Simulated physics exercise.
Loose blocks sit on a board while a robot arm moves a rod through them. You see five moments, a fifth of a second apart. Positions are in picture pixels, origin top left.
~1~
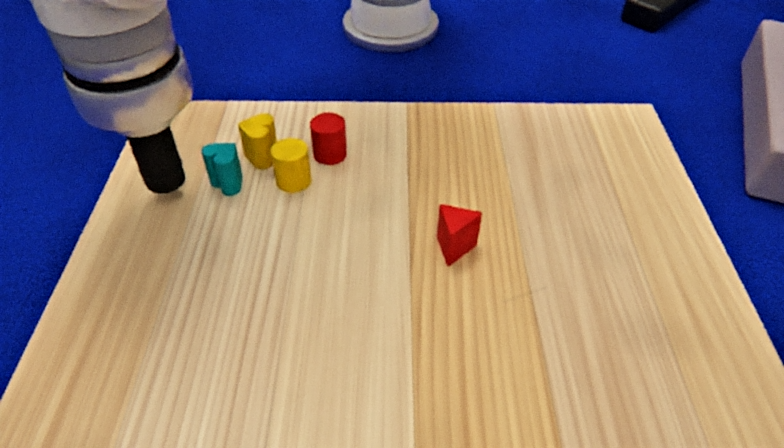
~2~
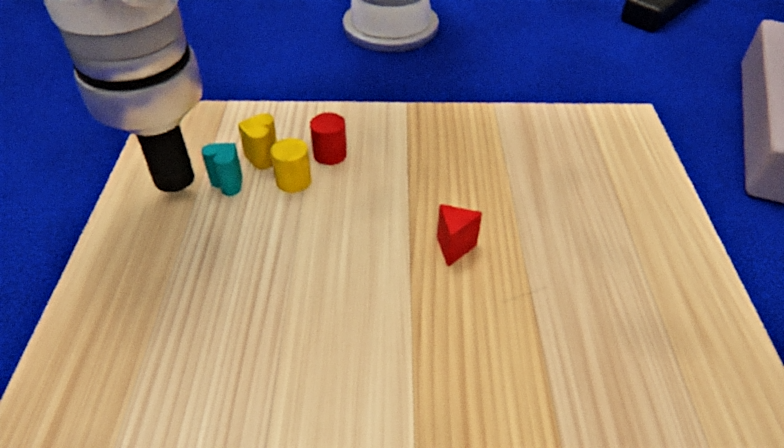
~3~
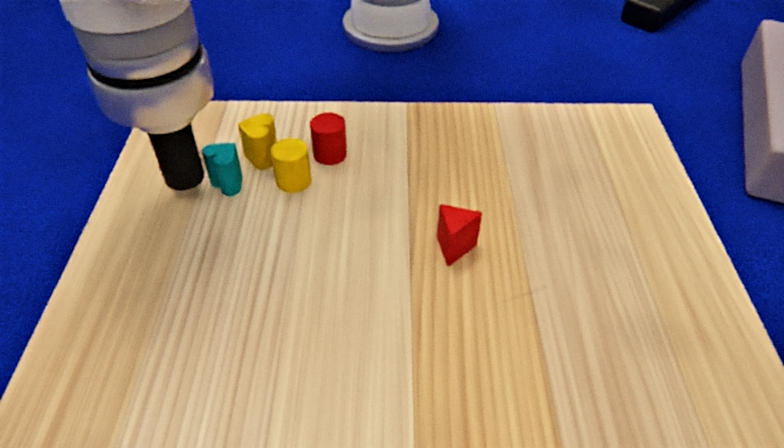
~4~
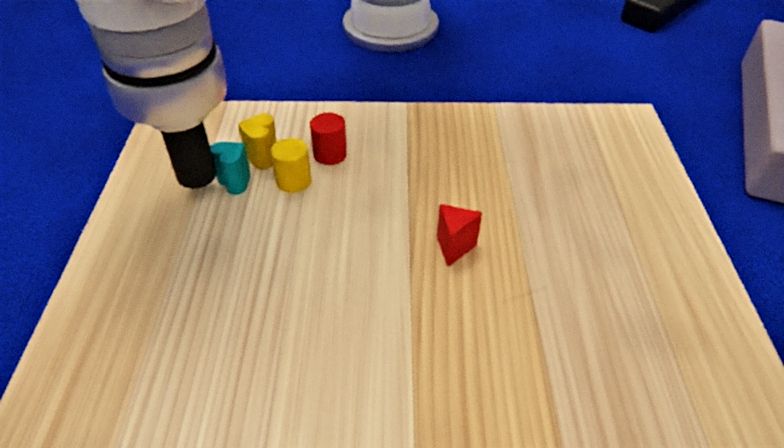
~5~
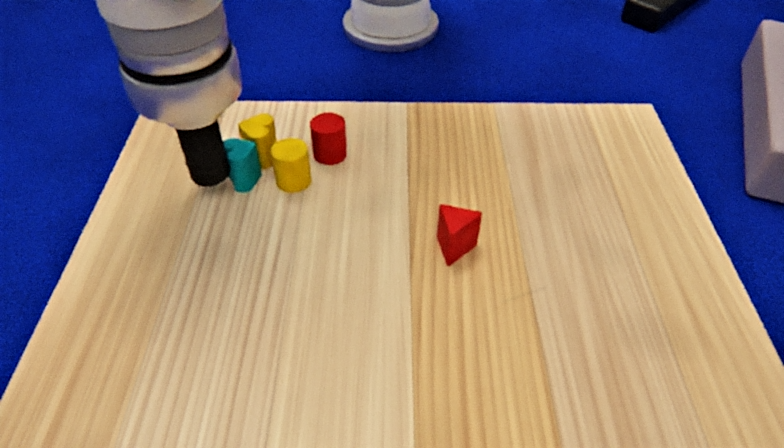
A robot arm with a black rod stands over the upper left of a pale wooden board on blue cloth, seen from above at an angle by a still camera. Beside the rod sit a turquoise heart block, two yellow blocks and a red cylinder, with a red triangular block right of centre. The rod slides slowly right, meets the turquoise block and pushes it slightly towards the yellow ones.
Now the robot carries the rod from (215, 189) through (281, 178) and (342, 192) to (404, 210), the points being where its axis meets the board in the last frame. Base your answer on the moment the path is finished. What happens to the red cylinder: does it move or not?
Shifted out of place.
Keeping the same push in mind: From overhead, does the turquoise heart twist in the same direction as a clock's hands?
No
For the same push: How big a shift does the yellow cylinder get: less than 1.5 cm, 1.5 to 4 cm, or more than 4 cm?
It travels more than 4 cm.
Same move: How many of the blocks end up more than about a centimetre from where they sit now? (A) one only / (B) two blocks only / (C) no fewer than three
I'll go with C - no fewer than three.
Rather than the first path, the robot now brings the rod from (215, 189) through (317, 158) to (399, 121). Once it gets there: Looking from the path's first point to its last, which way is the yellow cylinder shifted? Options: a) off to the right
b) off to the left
(a)
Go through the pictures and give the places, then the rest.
Lower end of the rod (166, 182), tops of blocks, turquoise heart (220, 151), yellow heart (257, 124), yellow cylinder (289, 149), red cylinder (327, 122), in the first frame.
Rod (175, 180), blocks as before, in the second frame.
Rod (185, 179), blocks as before, in the third frame.
Rod (197, 177), turquoise heart (227, 150), in the fourth frame.
Rod (211, 175), turquoise heart (237, 148), yellow heart (257, 124), yellow cylinder (289, 149), red cylinder (327, 122), in the fifth frame.
On the path given first. One third of the way, rod (279, 164); turquoise heart (305, 135); yellow heart (270, 119), turned 60° anticlockwise; yellow cylinder (328, 151); red cylinder (333, 120).
Two thirds of the way, rod (341, 177); turquoise heart (336, 136), turned 50° anticlockwise; yellow heart (270, 119), turned 60° anticlockwise; yellow cylinder (379, 161); red cylinder (344, 115).
At the end, rod (405, 195); turquoise heart (336, 136), turned 50° anticlockwise; yellow heart (270, 119), turned 60° anticlockwise; yellow cylinder (436, 162); red cylinder (344, 115).
